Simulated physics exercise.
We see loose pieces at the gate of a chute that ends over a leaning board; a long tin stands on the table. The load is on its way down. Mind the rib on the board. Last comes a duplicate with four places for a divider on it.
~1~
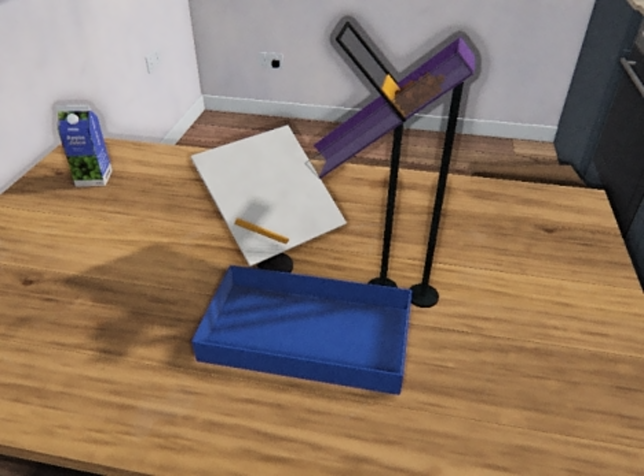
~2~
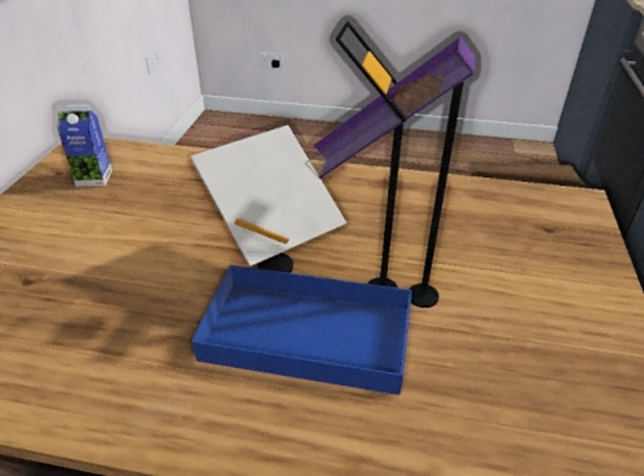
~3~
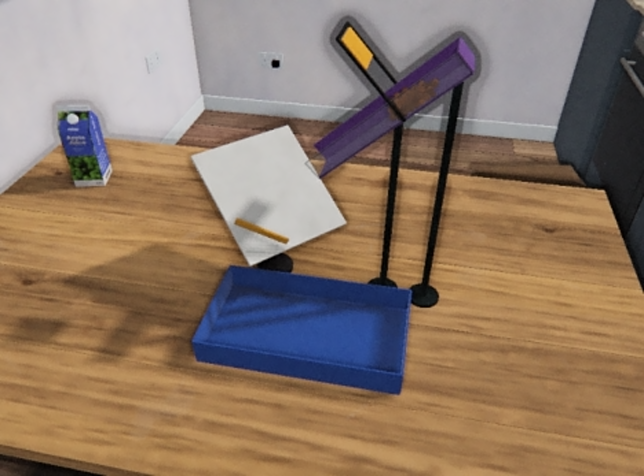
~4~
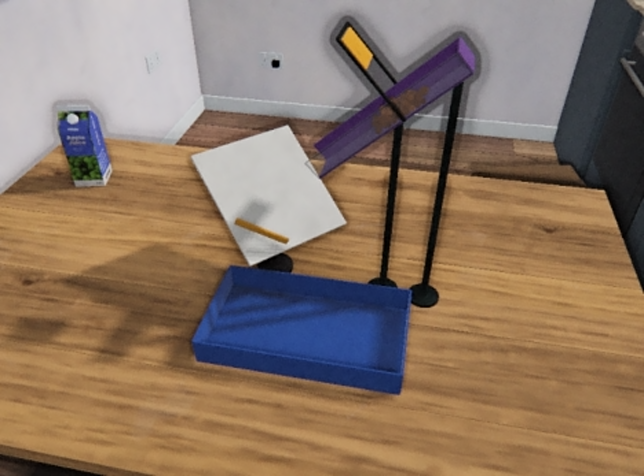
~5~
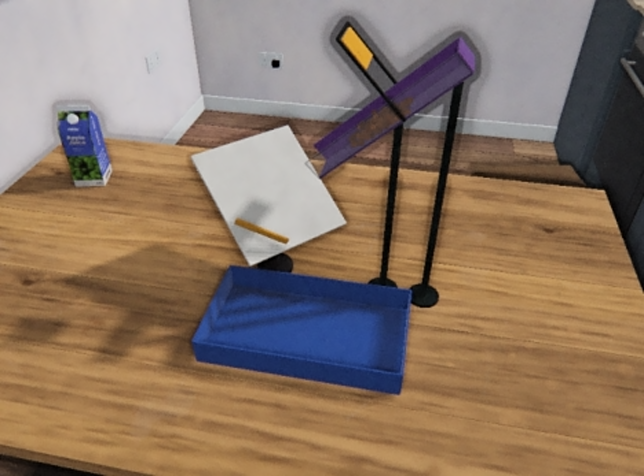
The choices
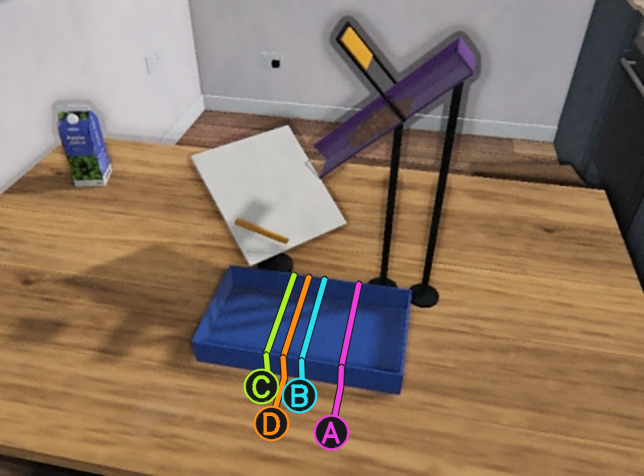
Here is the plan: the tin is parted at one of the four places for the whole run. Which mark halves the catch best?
Line B.
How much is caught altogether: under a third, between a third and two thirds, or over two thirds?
About that: Over two thirds.
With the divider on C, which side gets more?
More lands on the right.
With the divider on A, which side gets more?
Left.
On the marked copy, line A crosses the front rim at (341, 365); line B crosses the front rim at (301, 359); line C crosses the front rim at (266, 353); line D crosses the front rim at (283, 356).
For line A, of what is caught, nearly all on the left of the divider, a stray few on the right.
For line B, of what is caught, about half on the left of the divider, about half on the right.
For line C, of what is caught, a small part on the left of the divider, nearly all on the right.
For line D, of what is caught, a small part on the left of the divider, nearly all on the right.
